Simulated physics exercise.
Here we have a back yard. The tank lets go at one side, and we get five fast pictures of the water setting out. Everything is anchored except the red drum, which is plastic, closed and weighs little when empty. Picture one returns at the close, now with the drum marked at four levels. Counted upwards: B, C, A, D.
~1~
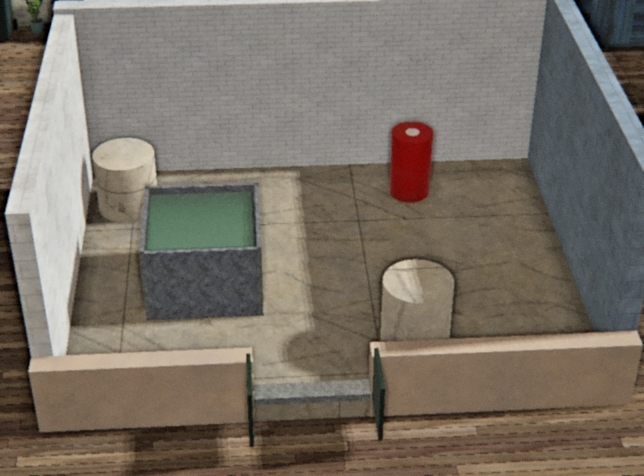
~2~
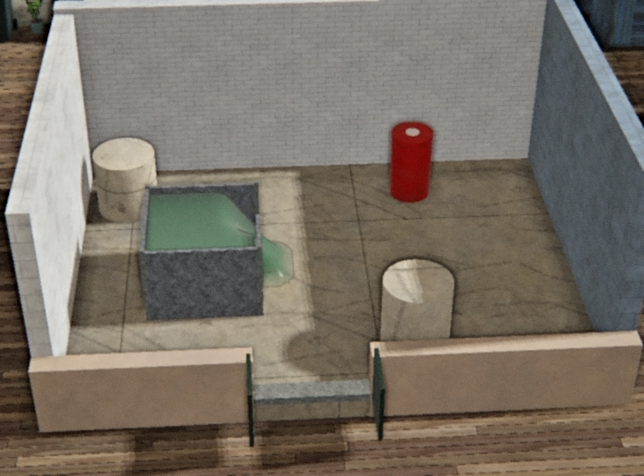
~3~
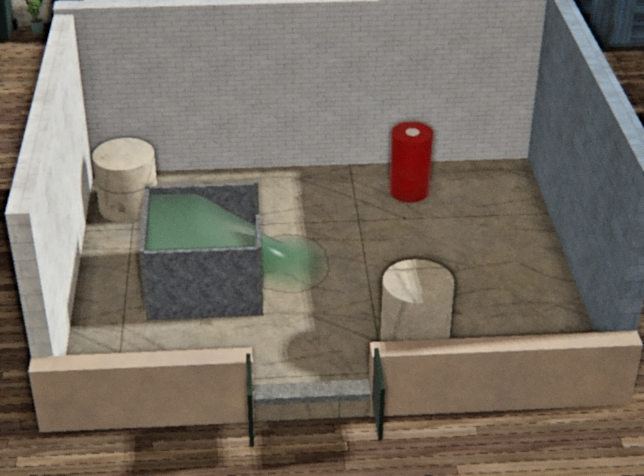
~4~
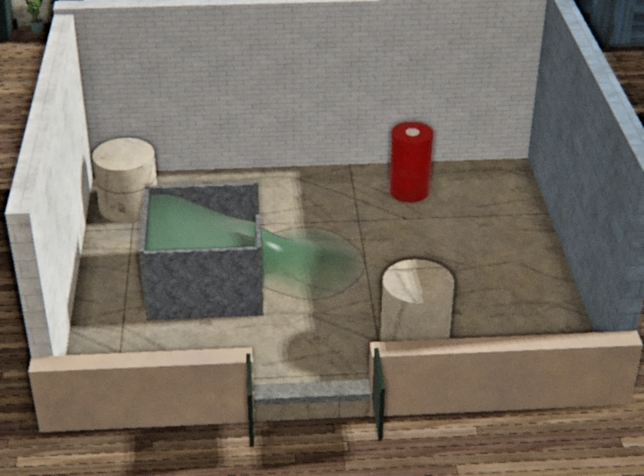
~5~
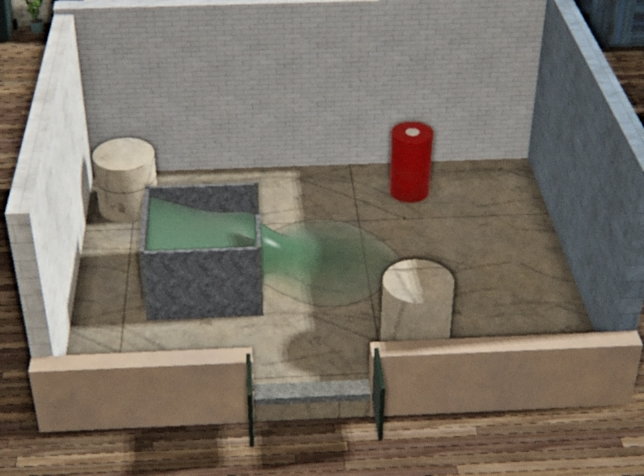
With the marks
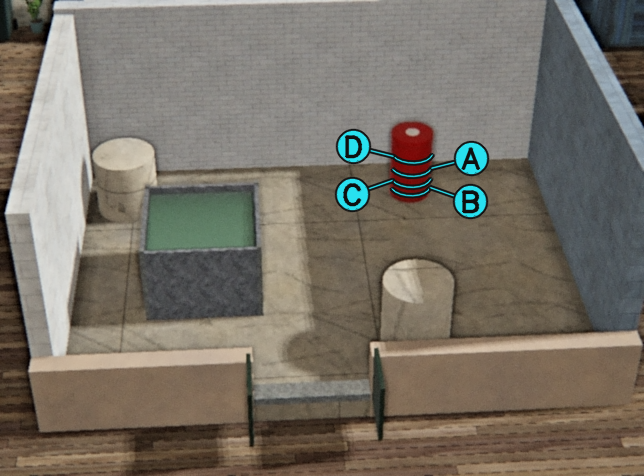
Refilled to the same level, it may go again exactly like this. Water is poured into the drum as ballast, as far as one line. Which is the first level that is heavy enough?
That is level C.
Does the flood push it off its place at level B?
Yes.
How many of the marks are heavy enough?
Three of the four.
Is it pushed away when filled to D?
No, not at all.
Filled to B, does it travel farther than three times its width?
No, it does not.
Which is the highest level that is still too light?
B it is.
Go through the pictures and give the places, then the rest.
Lid of the red drum at (413, 132); tank full, its middle at (202, 222); open gate at (311, 348).
Water covers 1 % of the ground and is seen nearest the drum at (277, 244).
Water covers 3 % of the ground and is seen nearest the drum at (302, 239).
Water covers 6 % of the ground and is seen nearest the drum at (331, 235).
Lid of the red drum at (413, 132); water covers 9 % of the ground and is seen nearest the drum at (340, 225).
On the marked copy, A at (413, 176); B at (412, 195); C at (413, 187); D at (414, 163); from the bottom up B, C, A, D.
With A, it does not move.
With B, it is pushed about twice its own width away.
With C, it does not move.
With D, it does not move.
